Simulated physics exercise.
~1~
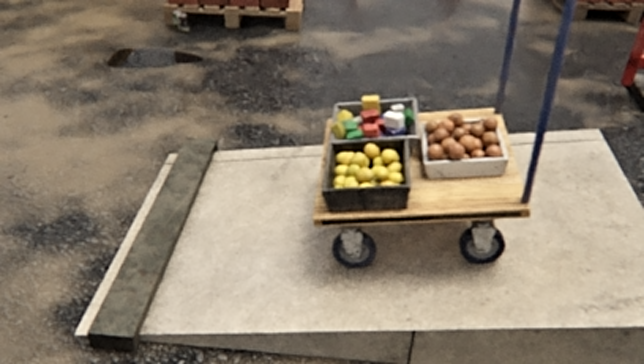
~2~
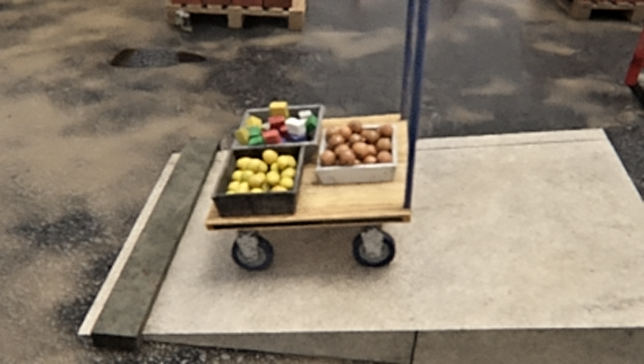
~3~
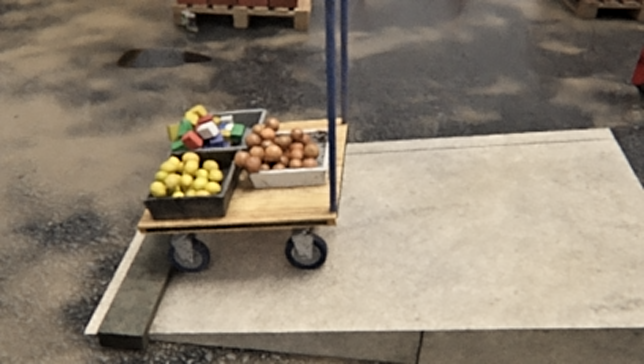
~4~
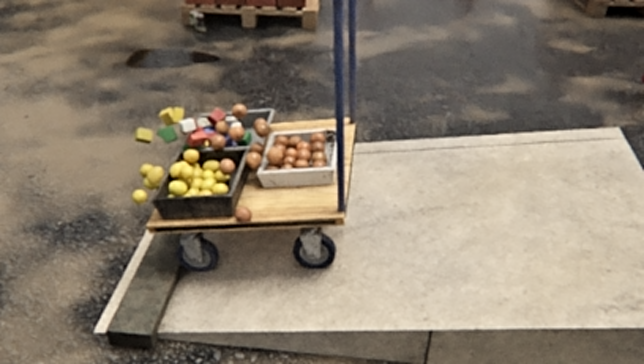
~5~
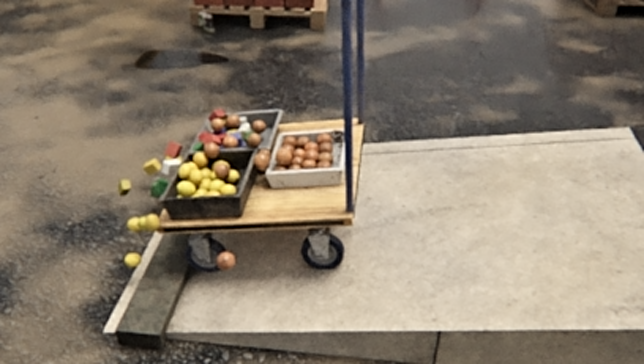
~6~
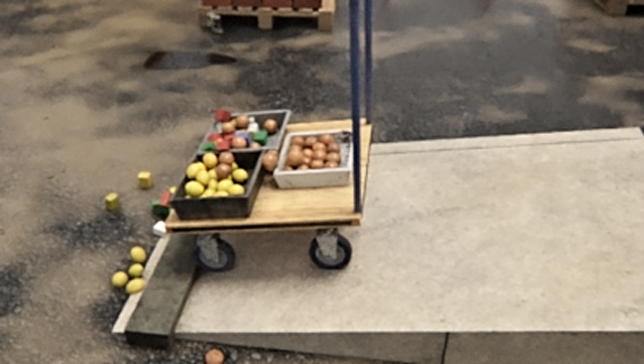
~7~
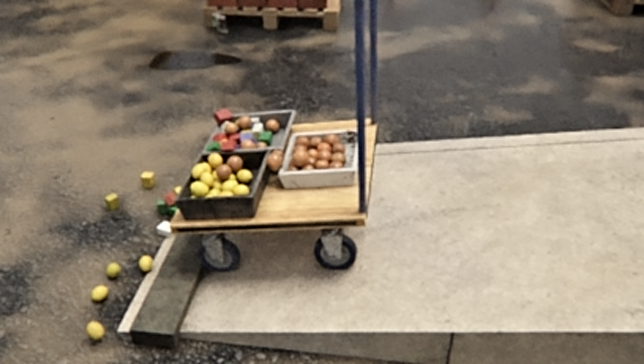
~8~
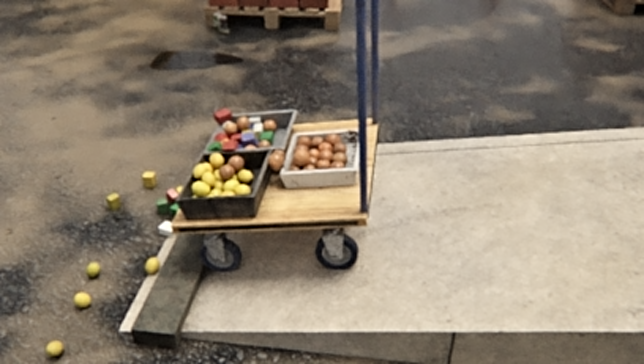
On a wet, dark yard, a flatbed trolley carrying crates of yellow fruit, coloured blocks and brown round items rolls left down a pale ramp and halts at a beam; items surge forward, some spilling onto the ground, where yellow ones roll away while the trolley stands still.
